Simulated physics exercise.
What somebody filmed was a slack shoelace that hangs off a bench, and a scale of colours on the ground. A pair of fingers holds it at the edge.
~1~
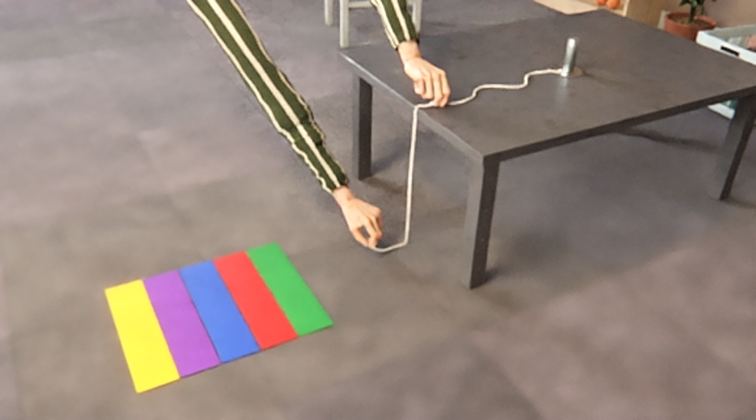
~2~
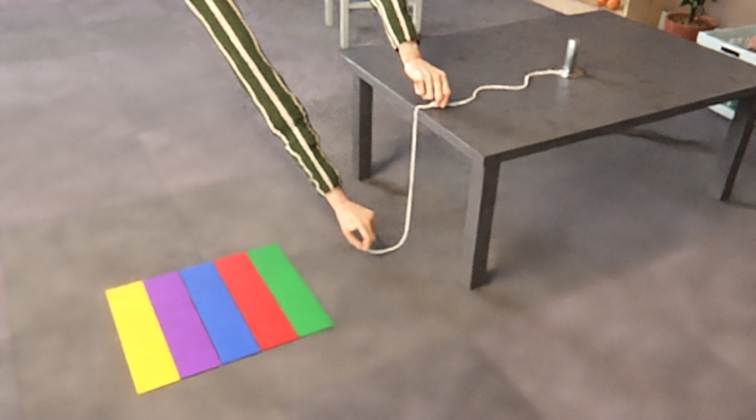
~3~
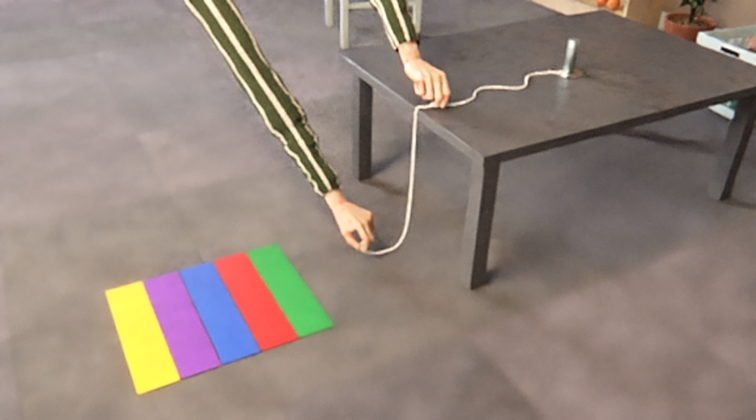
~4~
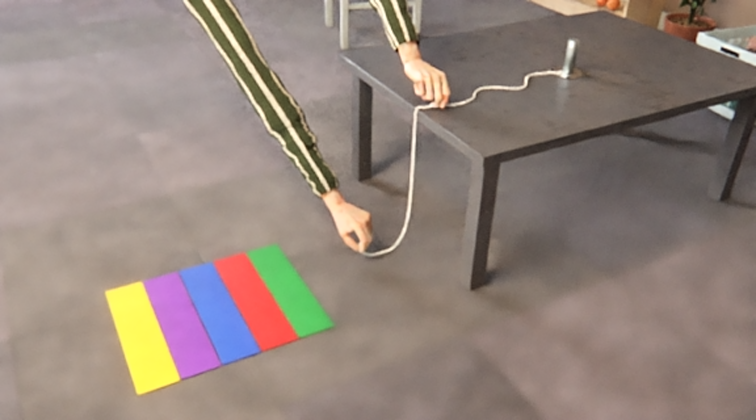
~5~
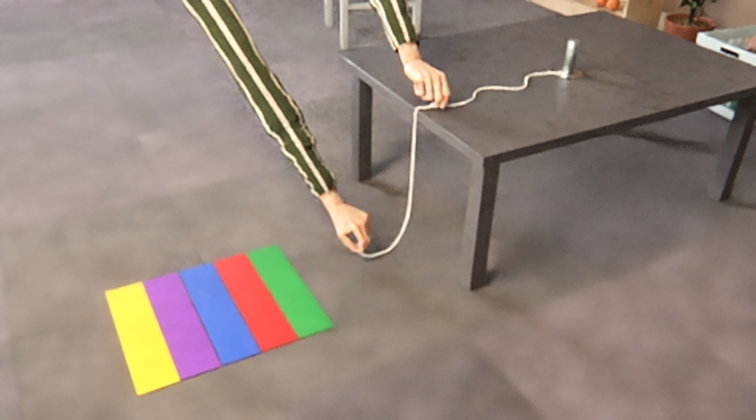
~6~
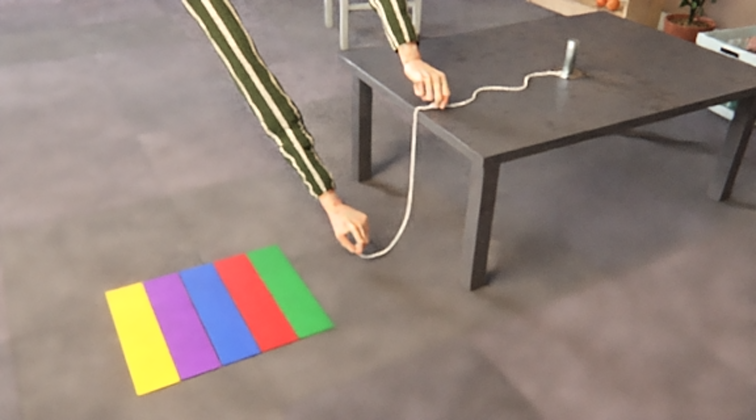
On a dark table, one hand held a pale cord at the edge while another held its dangling end near coloured strips on the floor, and that lower hand shifted slightly left.
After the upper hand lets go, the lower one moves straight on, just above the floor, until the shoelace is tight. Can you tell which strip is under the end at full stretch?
Yes, the red one.
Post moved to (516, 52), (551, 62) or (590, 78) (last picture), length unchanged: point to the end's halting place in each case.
Around (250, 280), then (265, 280), then (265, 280).
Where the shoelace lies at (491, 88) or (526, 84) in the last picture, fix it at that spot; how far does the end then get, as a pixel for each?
About (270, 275) and (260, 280).
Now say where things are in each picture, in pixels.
End (369, 244); green (306, 313); red (270, 325); blue (233, 338); purple (193, 351); yellow (152, 365), in the first frame.
End (363, 247); shoelace through (536, 74) (507, 88) (466, 102) (416, 121) (412, 182) (406, 234), in the second frame.
End (361, 248), in the third frame.
End (359, 249); shoelace through (536, 74) (507, 88) (466, 102) (415, 122) (412, 182) (402, 235), in the fourth frame.
End (358, 250), in the fifth frame.
End (356, 251); shoelace through (536, 75) (507, 89) (466, 103) (415, 122) (412, 183) (398, 236), in the sixth frame.
Soon after, end near (303, 266); short of the strips.
Then, end near (270, 277); over green.
At full stretch, end near (250, 283); over red. It gets as far as the red strip.
